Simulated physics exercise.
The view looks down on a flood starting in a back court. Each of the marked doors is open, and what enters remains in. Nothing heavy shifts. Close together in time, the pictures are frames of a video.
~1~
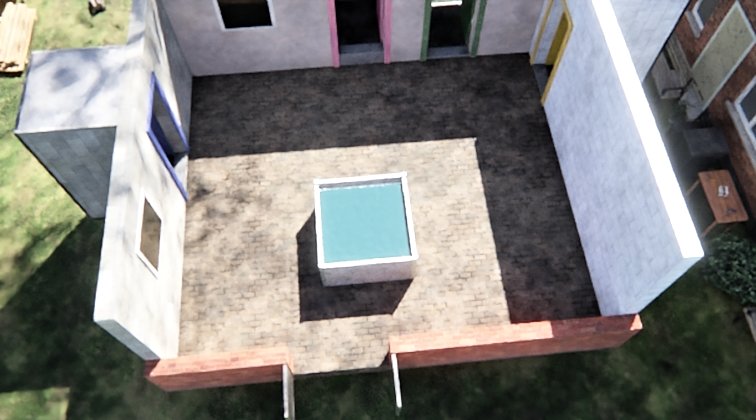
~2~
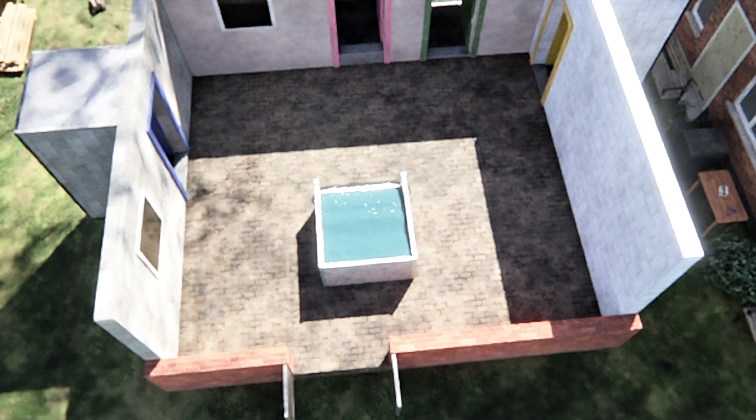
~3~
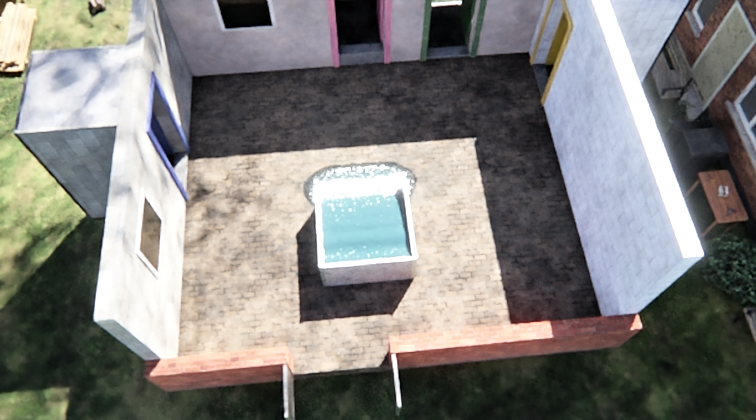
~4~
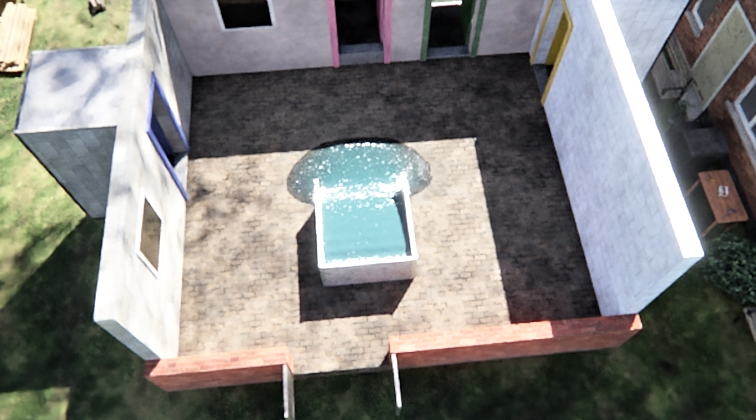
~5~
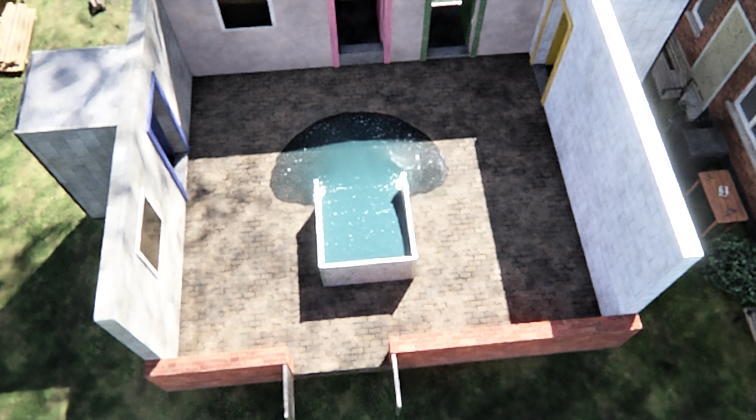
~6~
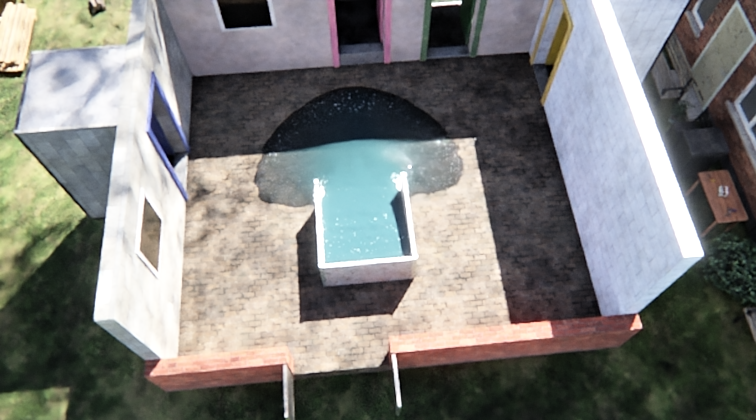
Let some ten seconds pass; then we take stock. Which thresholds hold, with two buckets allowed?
Result: The pink door will most likely keep inside the limit; the blue door will most likely keep inside the limit; the yellow door will most likely go past the limit; the green door will most likely go past the limit.
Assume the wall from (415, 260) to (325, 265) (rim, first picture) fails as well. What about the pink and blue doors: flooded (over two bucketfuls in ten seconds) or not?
Result: Pink stays unflooded, blue stays unflooded.
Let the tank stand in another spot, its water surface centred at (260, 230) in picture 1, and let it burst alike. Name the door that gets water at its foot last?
The one in yellow, that's the one.
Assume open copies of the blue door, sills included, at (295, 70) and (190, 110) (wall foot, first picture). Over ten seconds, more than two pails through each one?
First: Gets beyond it. Second: Gets beyond it.
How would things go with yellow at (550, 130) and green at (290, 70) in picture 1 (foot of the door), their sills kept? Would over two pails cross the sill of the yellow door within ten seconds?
Yellow door: Goes past it.
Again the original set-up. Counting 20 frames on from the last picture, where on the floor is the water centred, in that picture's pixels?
It's close to (346, 120).
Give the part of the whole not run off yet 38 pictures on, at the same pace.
I make it 86 per cent.
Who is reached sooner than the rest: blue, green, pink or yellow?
First in line is the door marked pink.
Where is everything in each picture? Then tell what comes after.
Still water in the open tank at (364, 221), in the first frame.
Water pours out on the open tank's far side and has run to a hidden place, in the second frame.
The front is at (407, 174), out from the gap on the open tank's far side, in the third frame.
Water pours out on the open tank's far side and has run to (396, 144), in the fourth frame.
The front is at (364, 115), out from the gap on the open tank's far side, in the fifth frame.
The front is at (362, 91), out from the gap on the open tank's far side, in the sixth frame.
A moment on, water covers 35 % of the floor; the pink door wet at the sill, nothing in, the blue door not reached, the yellow door not reached, the green door wet at the sill, nothing in.
Next, water covers 40 % of the floor; the pink door wet at the sill, nothing in, the blue door not reached, the yellow door not reached, the green door under two buckets in.
Then, water covers 40 % of the floor; the pink door wet at the sill, nothing in, the blue door wet at the sill, nothing in, the yellow door over two buckets in, the green door over two buckets in.
Later, water covers 75 % of the floor; the pink door wet at the sill, nothing in, the blue door wet at the sill, nothing in, the yellow door far over two buckets in, the green door over two buckets in.
In the end, water covers 95 % of the floor; the pink door wet at the sill, nothing in, the blue door wet at the sill, nothing in, the yellow door far over two buckets in, the green door over two buckets in.
